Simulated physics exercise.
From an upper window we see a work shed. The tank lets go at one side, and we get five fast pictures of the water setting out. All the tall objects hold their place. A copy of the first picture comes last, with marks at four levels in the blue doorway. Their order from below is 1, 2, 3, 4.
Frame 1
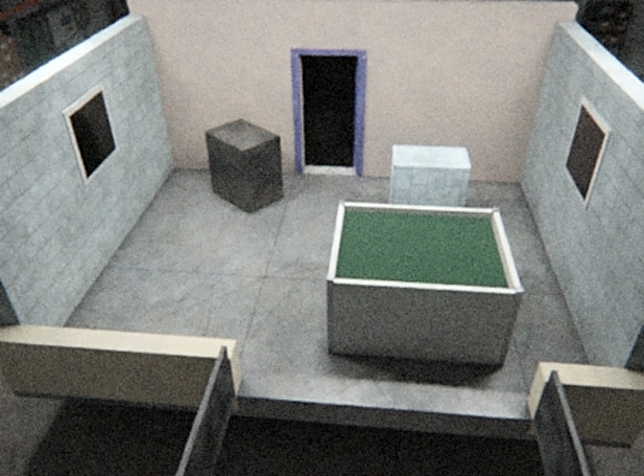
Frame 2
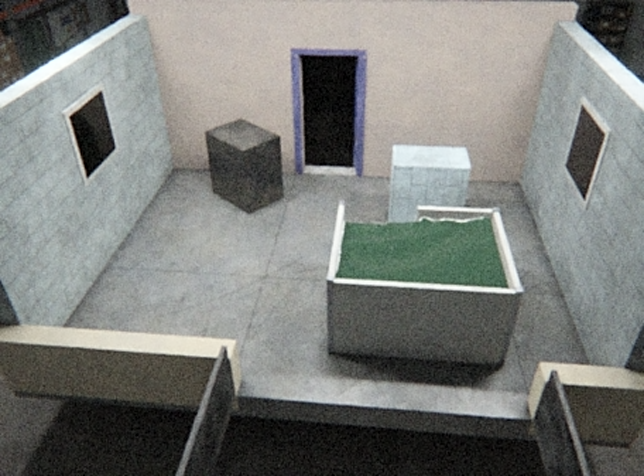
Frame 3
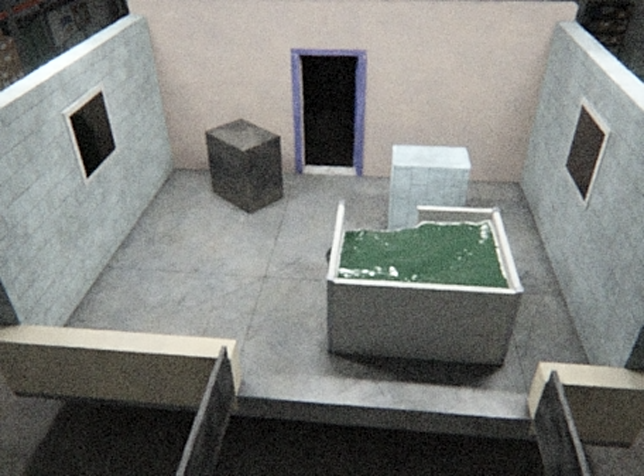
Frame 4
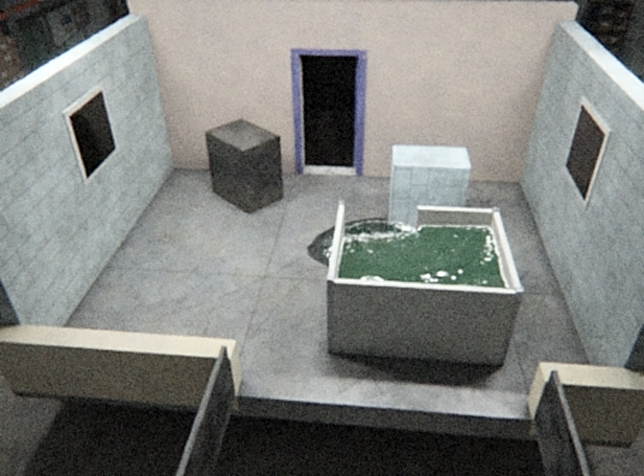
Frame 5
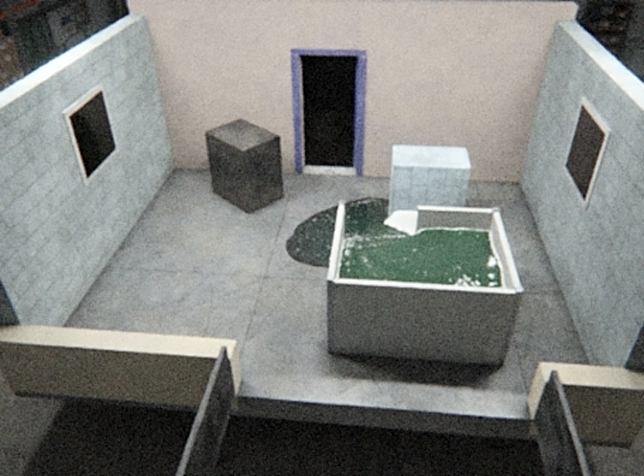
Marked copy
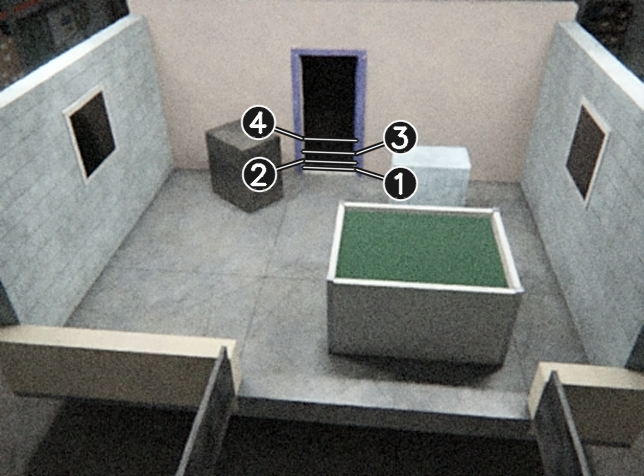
Green water in the pale tank sank and sloshed behind a gap in its back wall, turning foamy, and then a dark puddle spread across the grey floor behind it, toward the left.
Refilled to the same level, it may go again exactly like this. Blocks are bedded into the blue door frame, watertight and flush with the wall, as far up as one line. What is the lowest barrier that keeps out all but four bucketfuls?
3 will do.
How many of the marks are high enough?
Two.
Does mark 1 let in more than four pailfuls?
Yes, that goes wrong.
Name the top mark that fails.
That would be 2.
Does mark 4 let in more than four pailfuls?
No.
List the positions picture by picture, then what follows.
In the first frame, water in the tank at rest, its middle at (420, 248); foot of the blue doorway at (329, 174); open gate at (384, 347).
In the second frame, water covers 1 % of the ground, its front hidden from here.
In the third frame, water covers 3 % of the ground, its front hidden from here.
In the fourth frame, 7 % of the ground under water, visible out to (329, 233).
In the fifth frame, 12 % of the ground under water, visible out to (365, 200).
In white, 1 at (329, 168); 2 at (329, 161); 3 at (329, 152); 4 at (329, 139); from the bottom up 1, 2, 3, 4.
If 1 is chosen, dozens of bucketfuls pour in.
If 2 is chosen, about 11 bucketfuls get in.
If 3 is chosen, a splash gets over, under a bucket.
If 4 is chosen, nothing gets over.
